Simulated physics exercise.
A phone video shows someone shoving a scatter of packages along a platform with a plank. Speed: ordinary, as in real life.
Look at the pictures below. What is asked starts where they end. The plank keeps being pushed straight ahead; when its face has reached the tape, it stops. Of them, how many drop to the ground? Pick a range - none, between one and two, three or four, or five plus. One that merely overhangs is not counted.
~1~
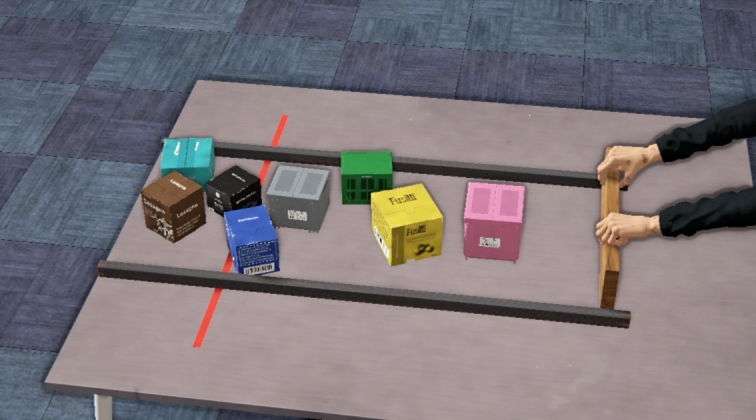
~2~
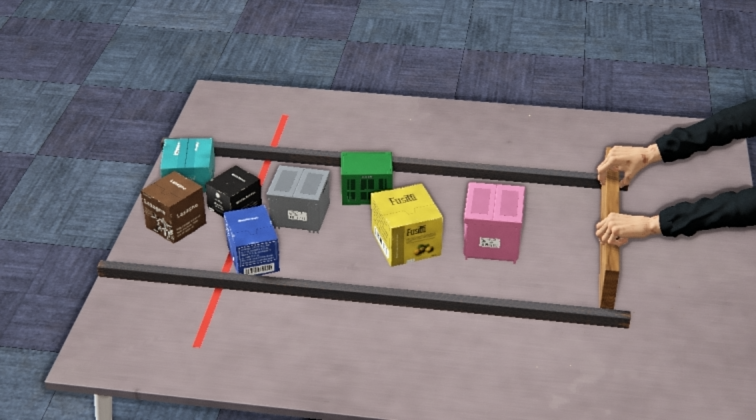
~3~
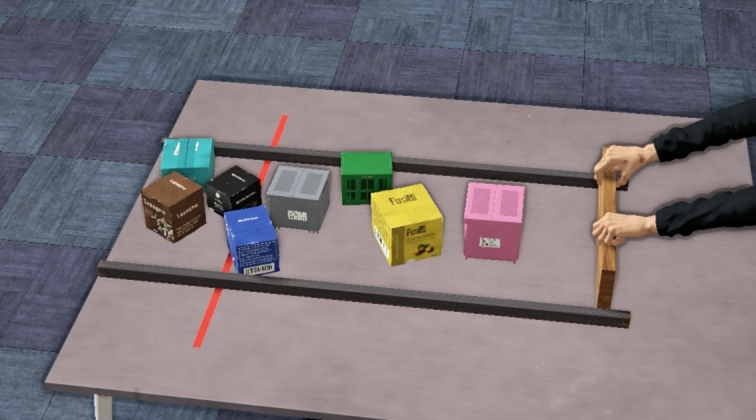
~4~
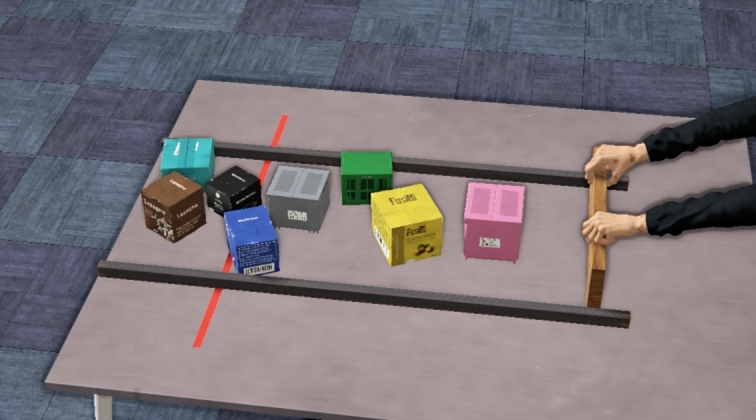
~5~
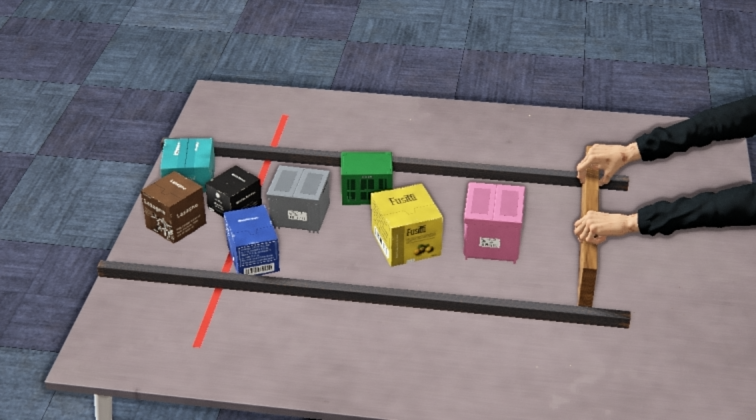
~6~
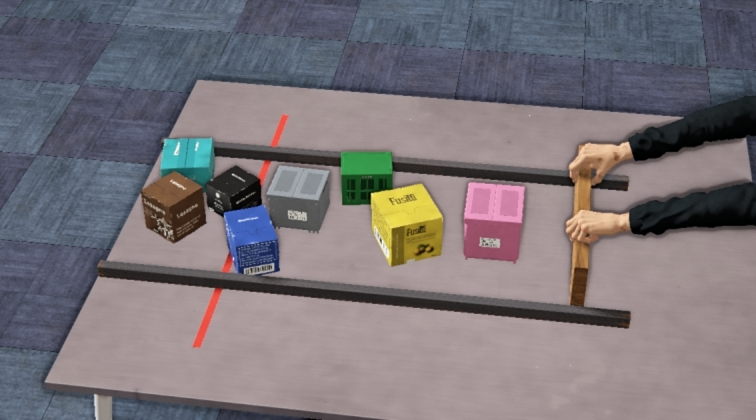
Range: Three or four.
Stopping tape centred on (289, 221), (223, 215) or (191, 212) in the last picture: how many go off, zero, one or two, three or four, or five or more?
Result per tape, in order - 1 or 2 / either three or four / more than four.
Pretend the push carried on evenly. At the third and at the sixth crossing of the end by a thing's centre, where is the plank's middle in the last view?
At the first moment about (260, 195), at the next about (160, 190).
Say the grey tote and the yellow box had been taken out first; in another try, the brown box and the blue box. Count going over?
0, then 3.
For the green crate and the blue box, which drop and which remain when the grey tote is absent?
I'd say the green crate holds its spot and the blue box holds its spot.
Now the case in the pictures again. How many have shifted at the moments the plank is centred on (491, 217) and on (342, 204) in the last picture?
Tally: First 2; then 7.
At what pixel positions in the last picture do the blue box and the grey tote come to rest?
In the last picture the blue box sits at (197, 248) while the grey tote sits at (161, 167).
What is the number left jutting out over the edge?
That adds up to 1.
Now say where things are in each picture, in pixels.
The first picture shows turquoise parcel (188, 166); brown box (174, 207); black box (234, 194); plank (610, 228); tape (246, 217).
The second picture shows brown box (174, 207); green crate (367, 178).
The third picture shows black box (234, 194); yellow box (407, 225).
The fourth picture shows turquoise parcel (188, 166); grey tote (300, 199).
The fifth picture shows brown box (174, 207); plank (589, 226).
The sixth picture shows turquoise parcel (188, 166); brown box (174, 207); black box (234, 194); plank (581, 225); tape (246, 217).
Soon after, none off yet; turquoise parcel at rest near (188, 166); brown box at rest near (174, 207); black box at rest near (234, 194).
At rest, the number that fall off is three or four; fallen, black box, brown box and turquoise parcel.
